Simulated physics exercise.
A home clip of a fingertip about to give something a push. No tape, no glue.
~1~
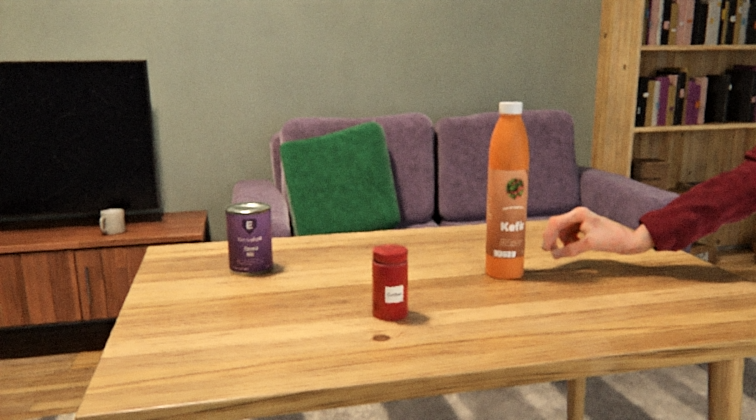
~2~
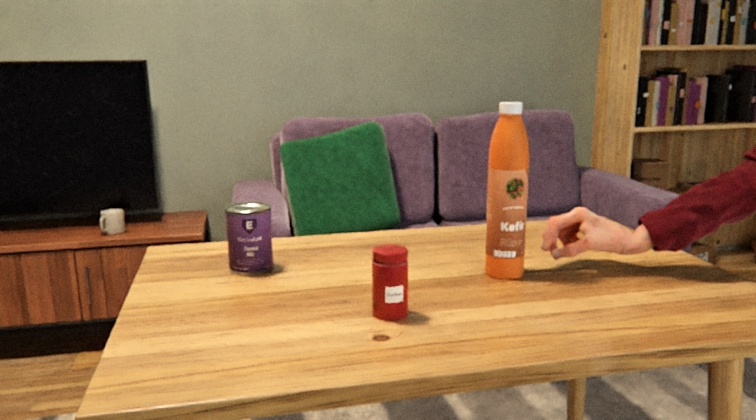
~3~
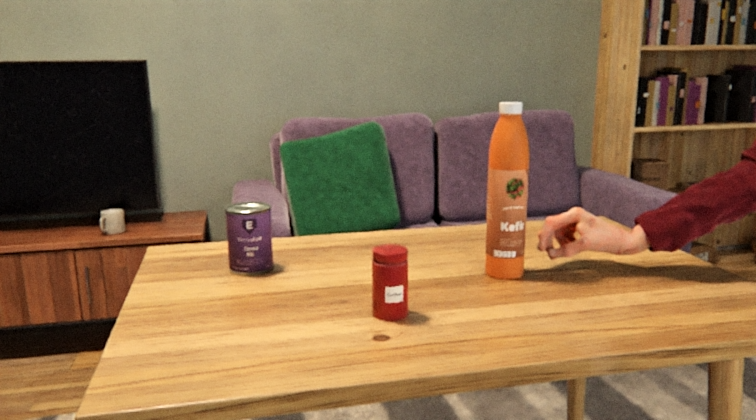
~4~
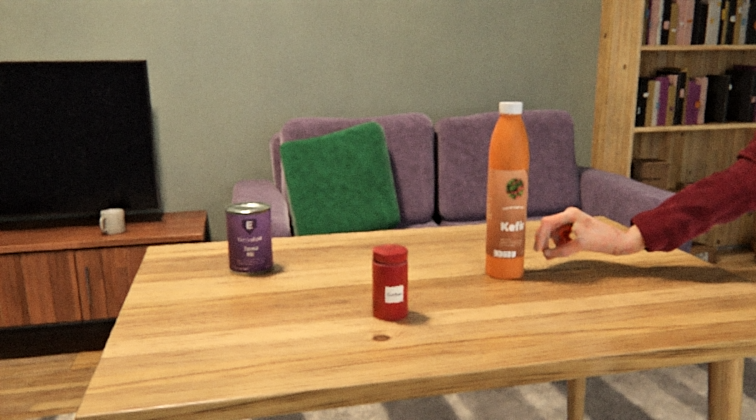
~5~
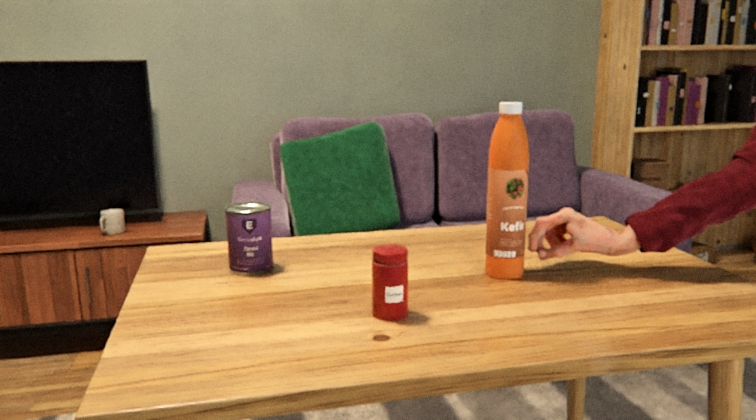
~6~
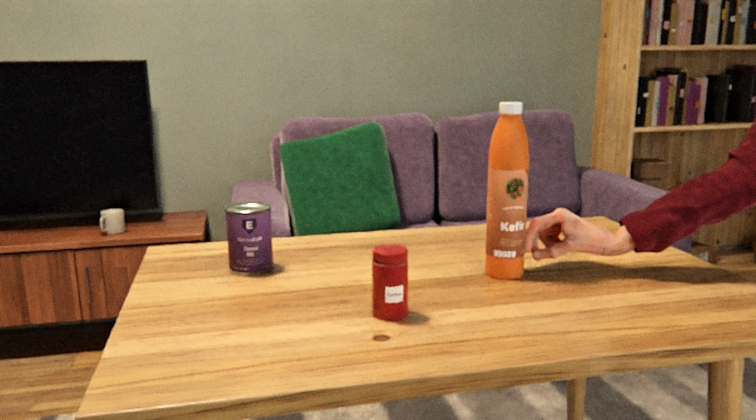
A hand in a dark red sleeve edged slightly left across a wooden table until its fingers were at the side of an orange bottle, while the red container and purple can stayed still.
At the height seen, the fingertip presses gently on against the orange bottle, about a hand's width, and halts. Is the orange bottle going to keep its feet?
The orange bottle keeps standing.
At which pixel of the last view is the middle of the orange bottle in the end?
Near (439, 195).
Then, 0.30 s past the last view, orange bottle displaced a little near (491, 192).
Then, 0.60 s past the last view, orange bottle displaced about its own width near (469, 193).
Then, 1.00 s past the last view, orange bottle displaced well along near (439, 195).
Finally, moved from the start, orange bottle. Final places as the last picture's camera would see them, orange bottle near (439, 195).
